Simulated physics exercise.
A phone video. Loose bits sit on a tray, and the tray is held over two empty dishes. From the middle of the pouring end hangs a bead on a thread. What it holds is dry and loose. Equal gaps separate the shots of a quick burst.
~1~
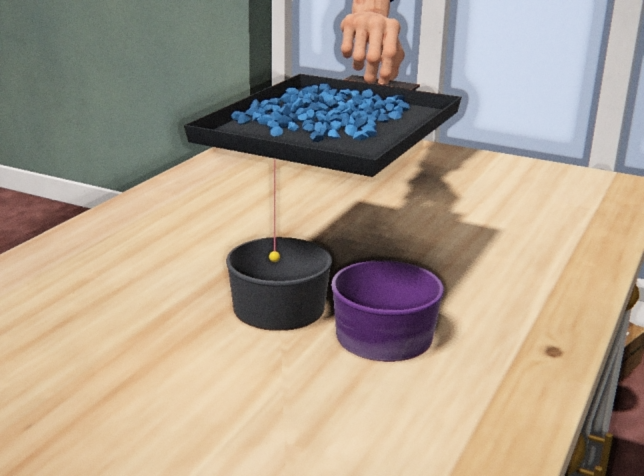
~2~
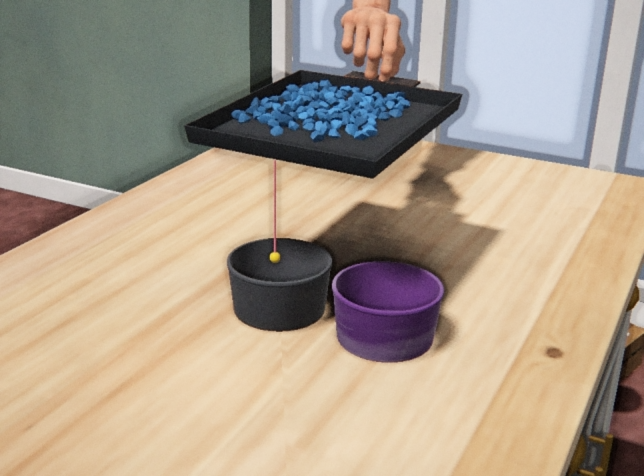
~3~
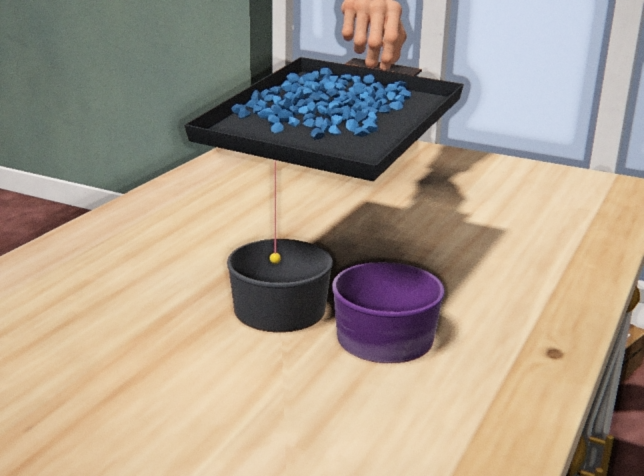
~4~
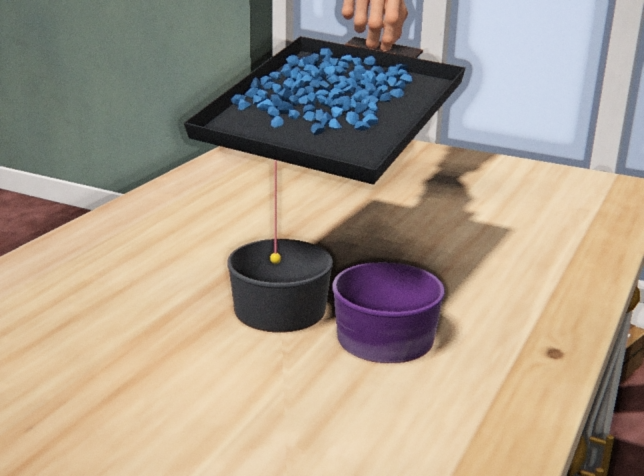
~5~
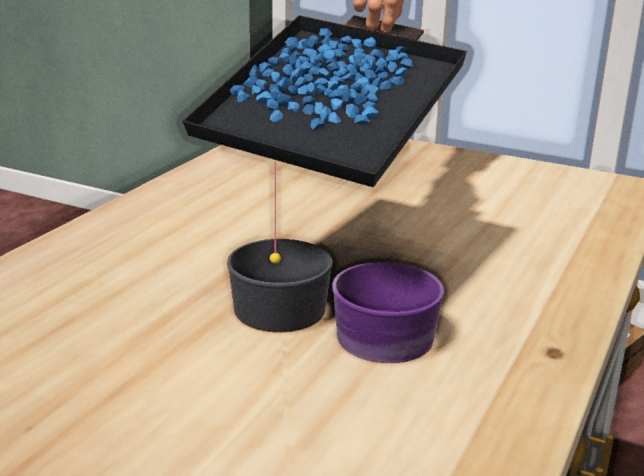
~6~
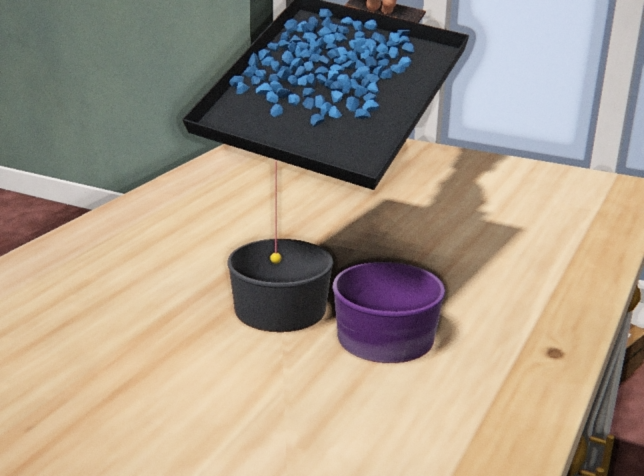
A black tray of blue stones, gripped by a hand at its far side, tilted steadily as its back edge rose above a black dish and a purple one, its right front corner dipping slightly.
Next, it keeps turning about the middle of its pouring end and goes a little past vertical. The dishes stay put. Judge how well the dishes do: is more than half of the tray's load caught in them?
No, less than half is caught.
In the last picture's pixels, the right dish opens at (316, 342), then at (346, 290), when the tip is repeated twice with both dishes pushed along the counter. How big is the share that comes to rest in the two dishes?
You'd get 40 in a hundred first and 40 in a hundred after that.
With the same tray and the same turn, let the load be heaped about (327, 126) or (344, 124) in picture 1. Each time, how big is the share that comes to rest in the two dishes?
First try 20 %, second try 20 %.
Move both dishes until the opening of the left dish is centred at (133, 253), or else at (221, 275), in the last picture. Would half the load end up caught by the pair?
At place one a lesser share; at place two the greater share.
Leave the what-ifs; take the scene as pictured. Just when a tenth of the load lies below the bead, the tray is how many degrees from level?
At some 80 degrees.
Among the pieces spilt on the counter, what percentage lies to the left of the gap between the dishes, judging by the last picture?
Share to the left: Near 70 per cent.
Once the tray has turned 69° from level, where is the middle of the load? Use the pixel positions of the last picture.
Roughly at (316, 156).
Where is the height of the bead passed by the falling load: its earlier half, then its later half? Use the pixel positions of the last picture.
The leading part at (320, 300), the rest of it at (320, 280).
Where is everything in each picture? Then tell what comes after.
In the first frame, corners of the pouring end at (188, 125) and (374, 158), level; middle of the load at (324, 109), aquarium stones; left dish at (254, 300); right dish at (365, 329); bead on its thread at (275, 257).
In the second frame, corners of the pouring end at (188, 125) and (374, 160), level; middle of the load at (325, 107).
In the third frame, corners of the pouring end at (188, 124) and (374, 163), tipped barely, lowest at the right corner; middle of the load at (325, 99).
In the fourth frame, corners of the pouring end at (188, 122) and (374, 167), tipped a little, lowest at the right corner; middle of the load at (325, 86).
In the fifth frame, corners of the pouring end at (187, 120) and (373, 172), tipped clearly, lowest at the right corner; middle of the load at (325, 73).
In the sixth frame, corners of the pouring end at (186, 118) and (374, 175), tipped clearly, lowest at the right corner; middle of the load at (325, 61); left dish at (255, 301); right dish at (366, 331).
Soon after the last picture, tray tipped steeply; most on the tray; a small part in the air.
A little later, tray tipped past a quarter turn; a small part on the tray; a small part in the right dish; about two thirds outside both; about a quarter in the air.
Later still, tray tipped past a quarter turn; about a quarter in the right dish; most outside both.
At rest, tray tipped past a quarter turn; about a quarter in the right dish; none in the left dish; most outside both.
